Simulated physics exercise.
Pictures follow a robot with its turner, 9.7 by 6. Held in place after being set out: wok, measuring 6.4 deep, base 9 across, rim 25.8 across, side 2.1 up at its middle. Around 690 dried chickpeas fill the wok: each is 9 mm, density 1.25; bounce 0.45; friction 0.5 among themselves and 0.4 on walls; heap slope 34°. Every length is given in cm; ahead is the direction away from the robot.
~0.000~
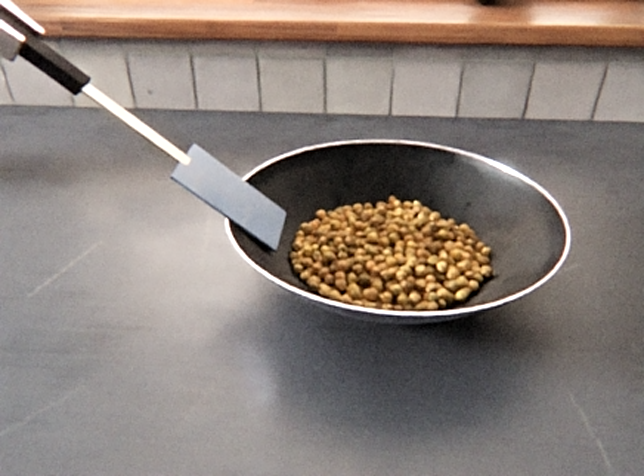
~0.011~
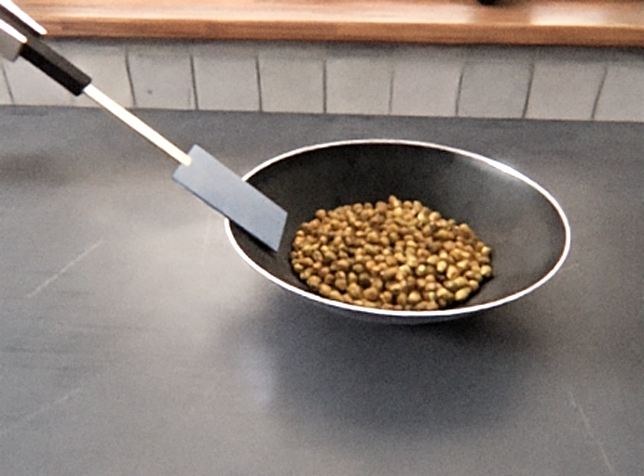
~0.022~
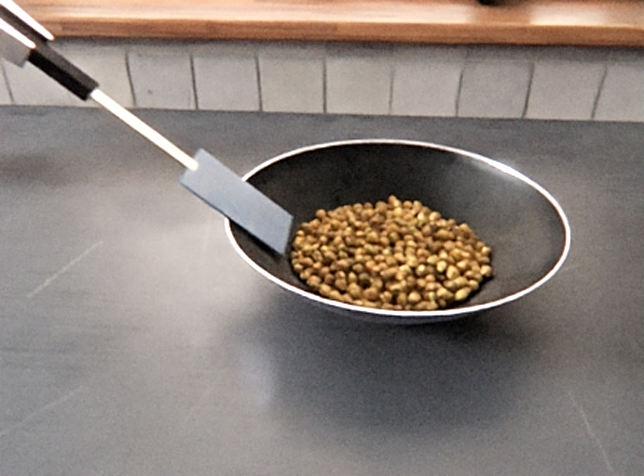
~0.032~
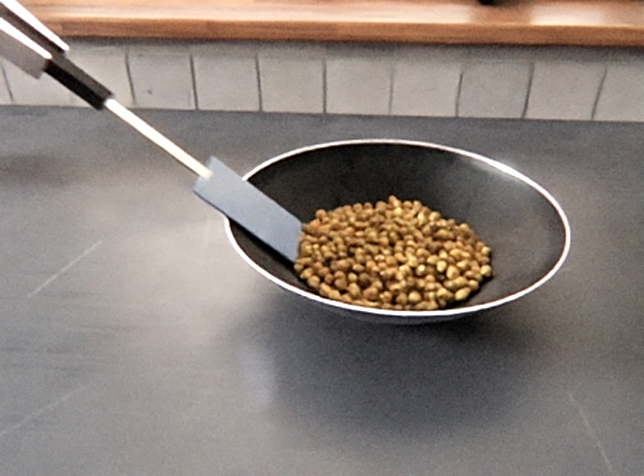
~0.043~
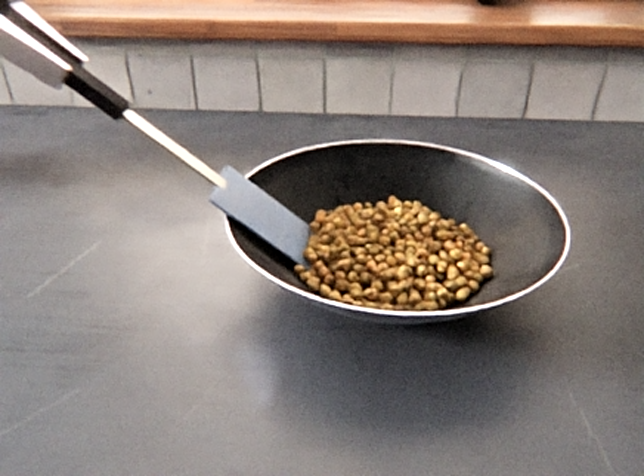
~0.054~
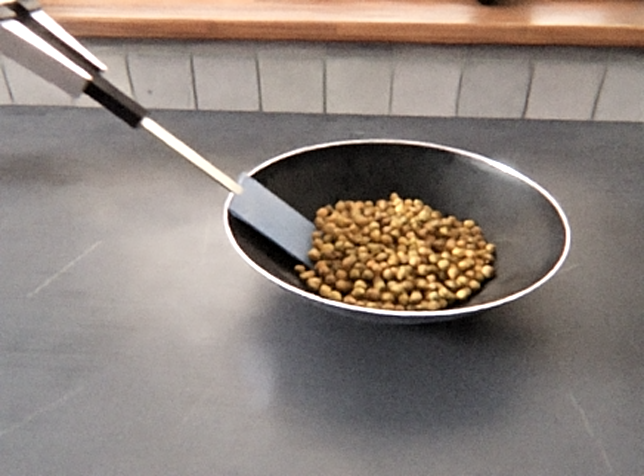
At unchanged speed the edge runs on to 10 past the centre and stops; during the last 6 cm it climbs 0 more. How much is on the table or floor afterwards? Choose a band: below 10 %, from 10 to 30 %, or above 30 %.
That share falls above 30 %.
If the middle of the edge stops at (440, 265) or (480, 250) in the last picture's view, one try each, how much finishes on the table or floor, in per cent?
Respectively some 0 and 25 percent end on the table or floor.
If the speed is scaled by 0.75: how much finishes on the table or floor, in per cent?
Estimate: Approx. 35 %.
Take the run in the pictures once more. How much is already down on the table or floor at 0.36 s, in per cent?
I'd put it at around 10 per cent.
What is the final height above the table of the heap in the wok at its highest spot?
5.0 cm.
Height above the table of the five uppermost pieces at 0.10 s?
Roughly 5 cm above the table.
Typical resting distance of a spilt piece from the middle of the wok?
Distance, approx.: 36 cm.
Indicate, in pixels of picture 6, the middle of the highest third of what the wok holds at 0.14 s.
(470, 226).
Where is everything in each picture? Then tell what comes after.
The turner top edge at (183, 159), sloping 40°; upper third of the load around (390, 246), from x 295 to 485, top at y 200; 694 in the wok, in the first frame.
The turner top edge at (184, 160), sloping 40°; upper third of the load around (389, 246), from x 295 to 485, top at y 200, in the second frame.
The turner top edge at (190, 164), sloping 40°; upper third of the load around (389, 246), from x 295 to 485, top at y 200, in the third frame.
The turner top edge at (203, 173), sloping 40°; upper third of the load around (390, 246), from x 295 to 485, top at y 200, in the fourth frame.
The turner top edge at (219, 182), sloping 40°; upper third of the load around (388, 243), from x 300 to 485, top at y 200, in the fifth frame.
The turner top edge at (235, 189), sloping 40°; upper third of the load around (391, 242), from x 300 to 490, top at y 200; 694 in the wok, in the sixth frame.
After 0.10 s, sloping 40°, highest piece 5 above the table; 694 in the wok.
After 0.14 s, sloping 40°, highest piece 7 above the table; 694 in the wok.
After 0.36 s, sloping 40°, highest piece 12 above the table; 419 in the wok, 69 on the table or floor, 206 on the blade or in flight.
After 1.41 s, sloping 40°, highest piece 5 above the table; 419 in the wok, 275 on the table or floor.
In the end, 419 in the wok, 275 on the table or floor. That is 40 % on the table or floor.
